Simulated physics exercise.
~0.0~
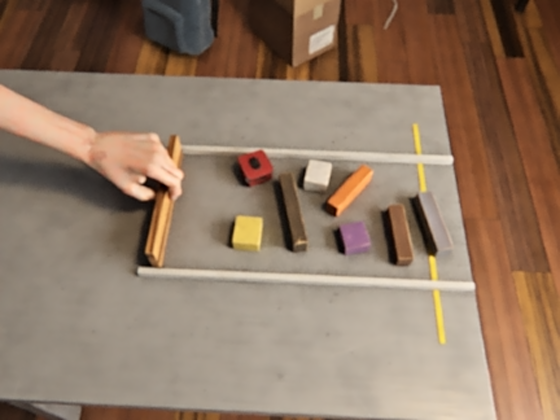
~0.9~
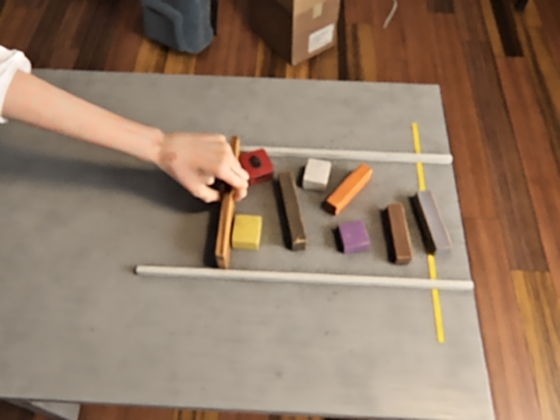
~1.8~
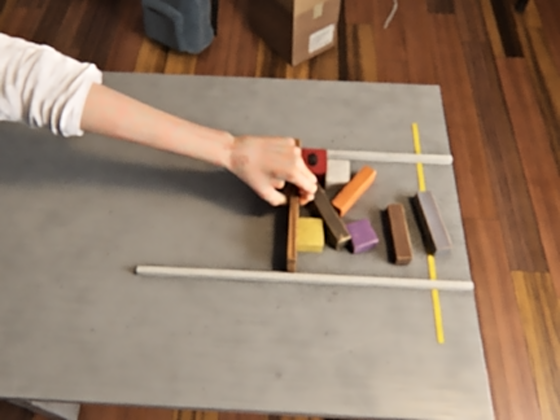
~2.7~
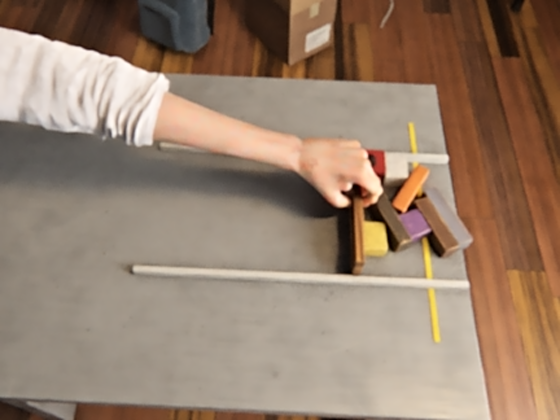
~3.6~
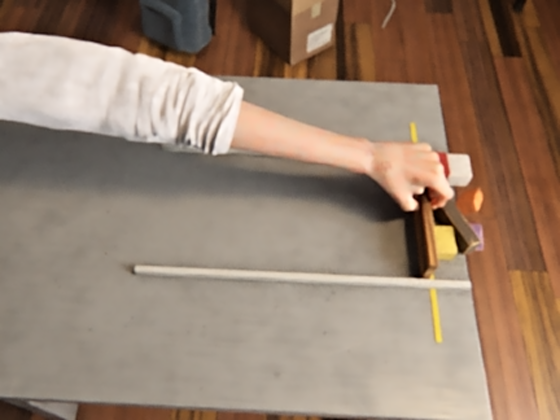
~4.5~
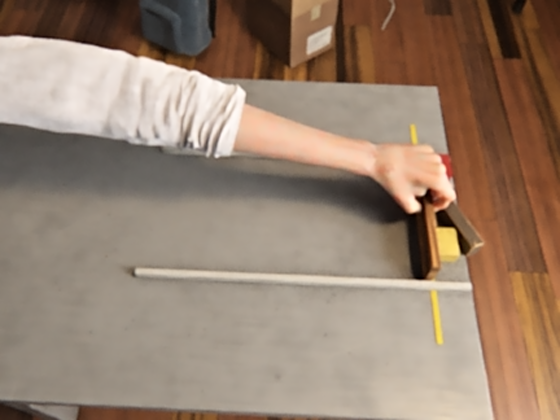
A hand grips an upright wooden board at the left of a channel between two pale rods on a grey table, seen from above by a slightly swaying camera. Ahead of it lie red, white, yellow and purple blocks, an orange stick, dark and brown bars, and a grey stick near a yellow tape strip. The hand slides the board right, gathering the pieces into a jumble and driving them past the tape. The grey stick, brown bar, orange stick, purple block and white block go over the edge. The board halts by the tape, with the red, yellow and dark pieces still on the table.
